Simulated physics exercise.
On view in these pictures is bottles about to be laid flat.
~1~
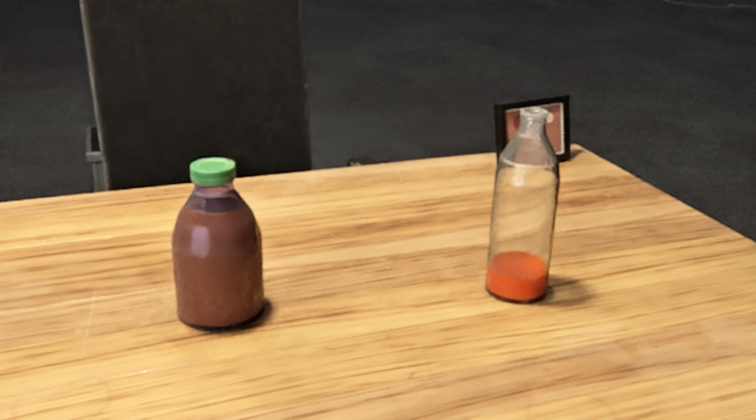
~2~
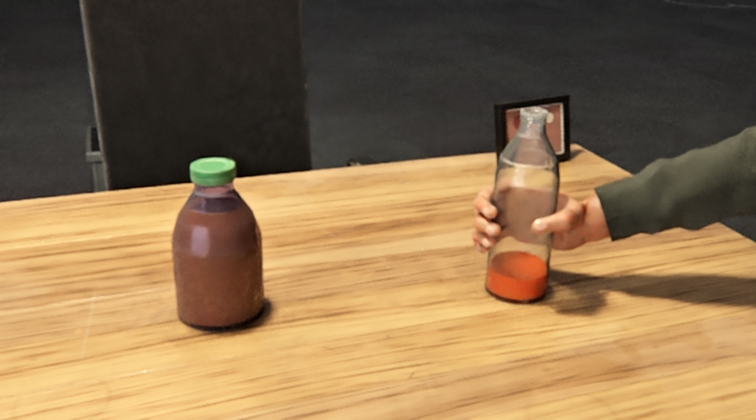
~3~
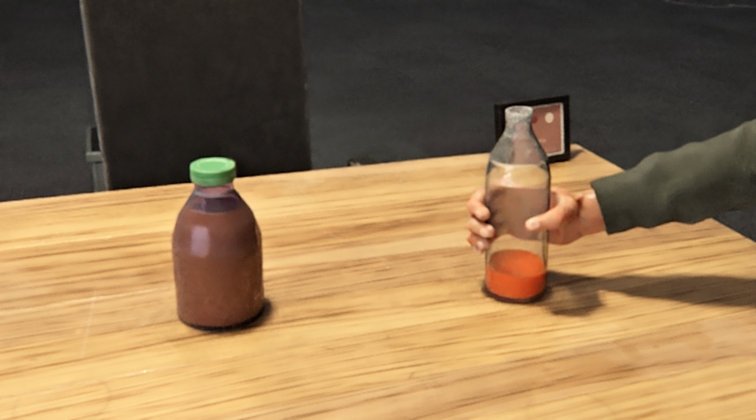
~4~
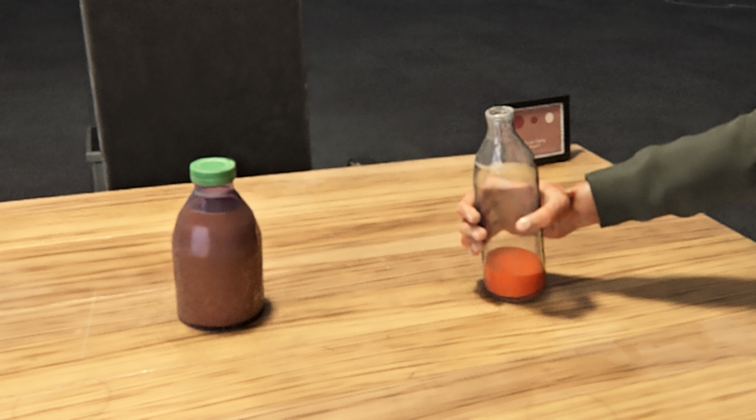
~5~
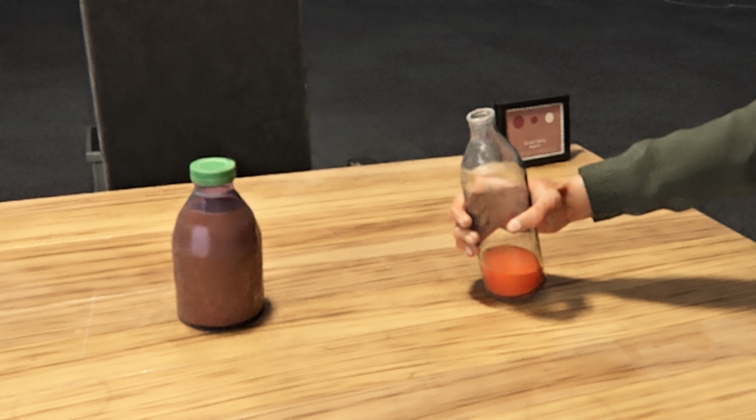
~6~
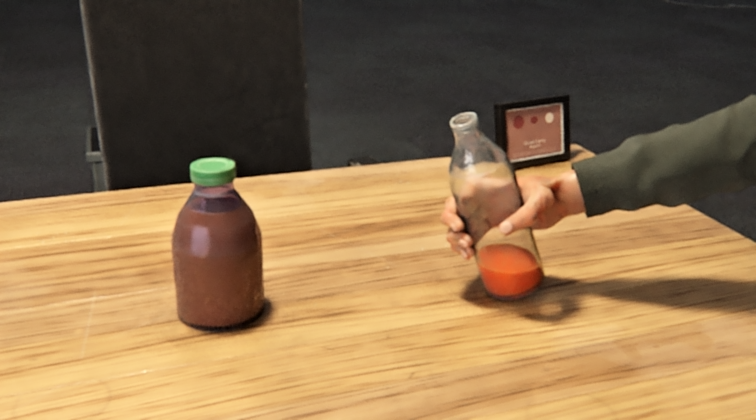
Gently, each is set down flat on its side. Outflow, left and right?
Result: Left: The result will be no loss. Right: The result will be no loss.
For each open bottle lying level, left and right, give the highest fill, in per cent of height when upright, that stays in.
20 and 26 in a hundred.
Next, the right bottle is nearly down; right bottle, dry at the neck.
After that, the right bottle lies flat; right bottle, dry at the neck.
Finally, both lie flat; right bottle, dry at the neck; left bottle, dry at the neck.
